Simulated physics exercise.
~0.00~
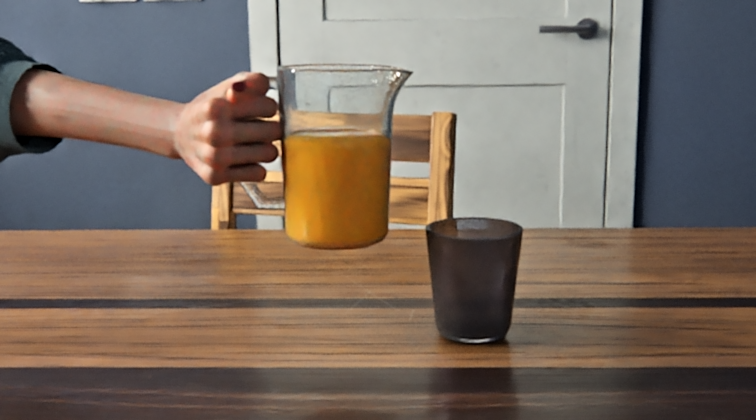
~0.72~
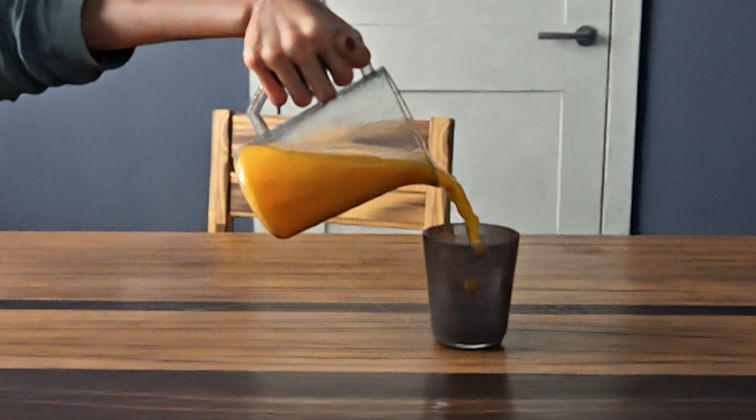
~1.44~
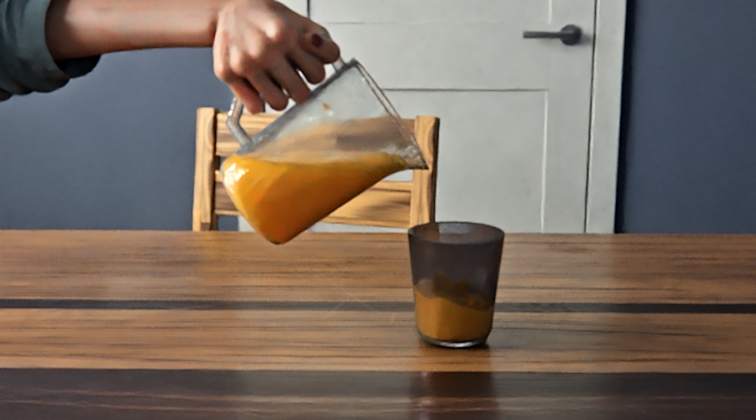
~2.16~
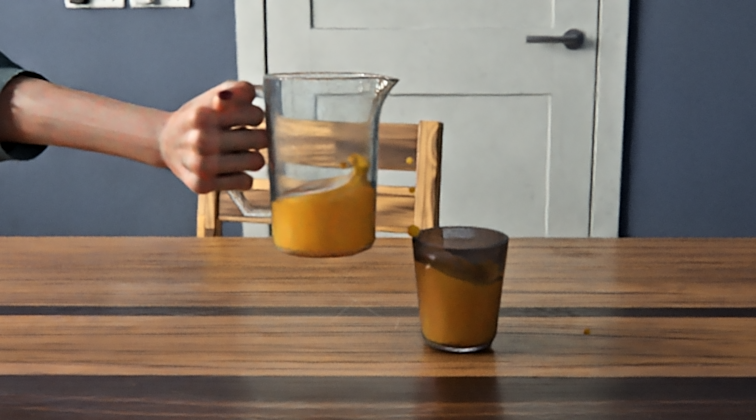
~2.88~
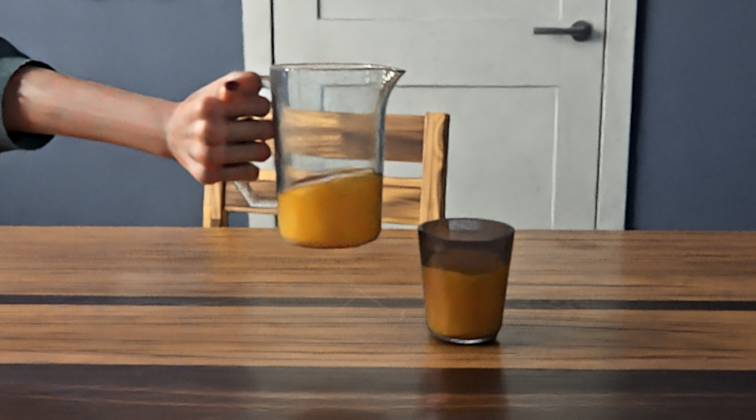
Hand tilting a glass jug of orange juice, pouring into a dark tumbler on a wooden table, then holding it upright again.
